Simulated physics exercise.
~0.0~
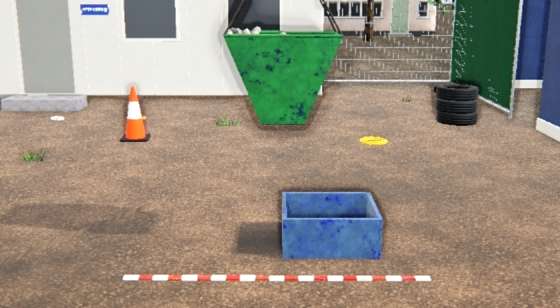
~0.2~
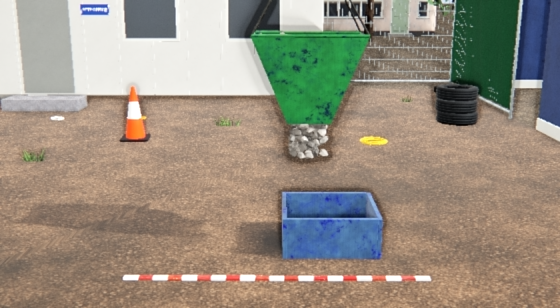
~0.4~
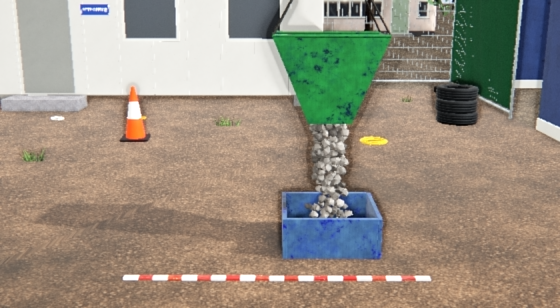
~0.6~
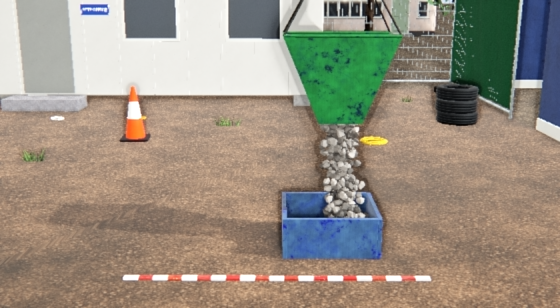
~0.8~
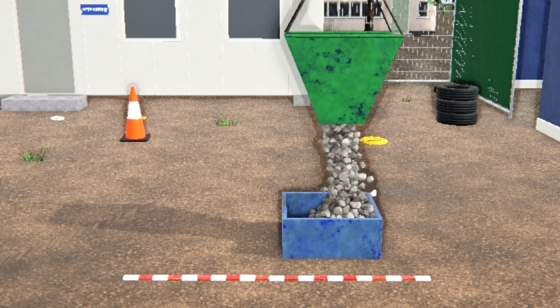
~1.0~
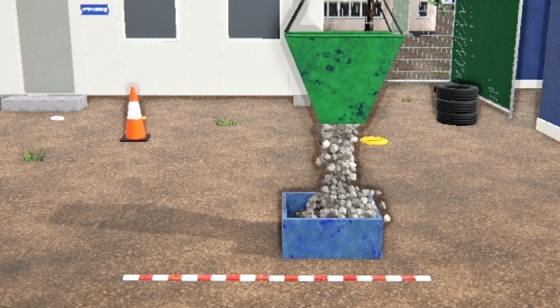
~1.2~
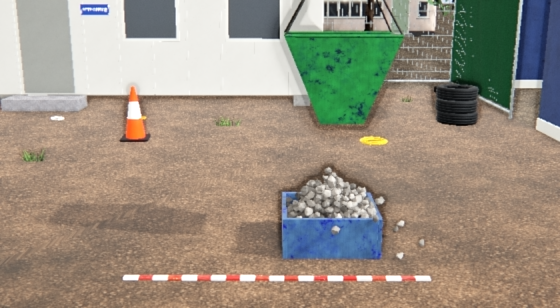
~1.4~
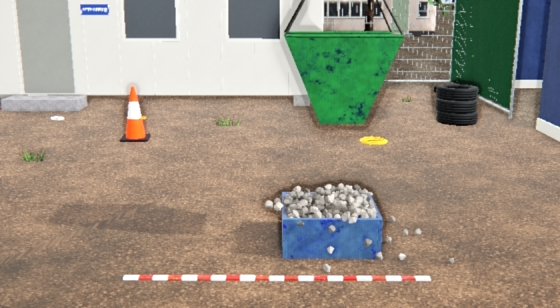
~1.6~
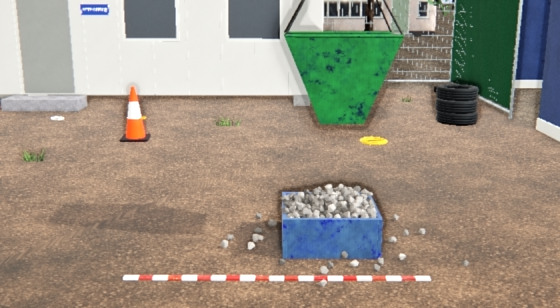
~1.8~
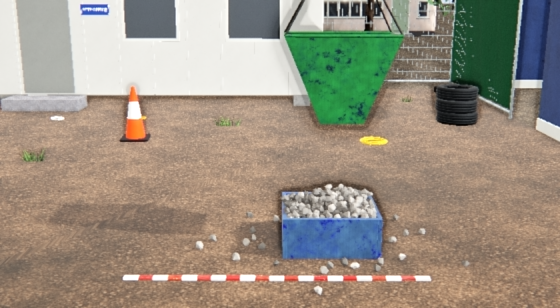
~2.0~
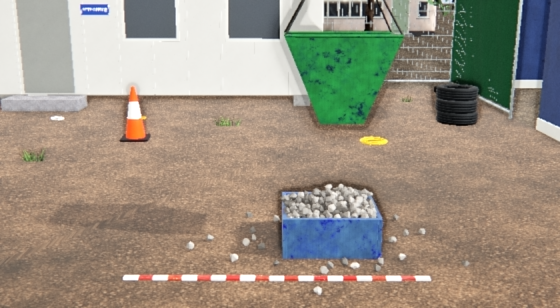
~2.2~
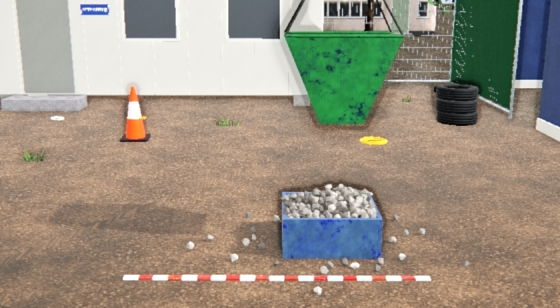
At the start, a green hopper of grey stones hangs above a dirt yard, up and to the left of an open blue bin, with a traffic cone and stacked tyres behind. The hopper glides right as stones begin dropping from its underside. It stops over the bin, and the stones pour down in a thick column, building into a heap. Once the hopper is empty, the heap rises above the rim, then slumps, spilling some stones over the sides. A few roll across the ground towards the striped staff, and finally everything rests, with most stones filling the bin.
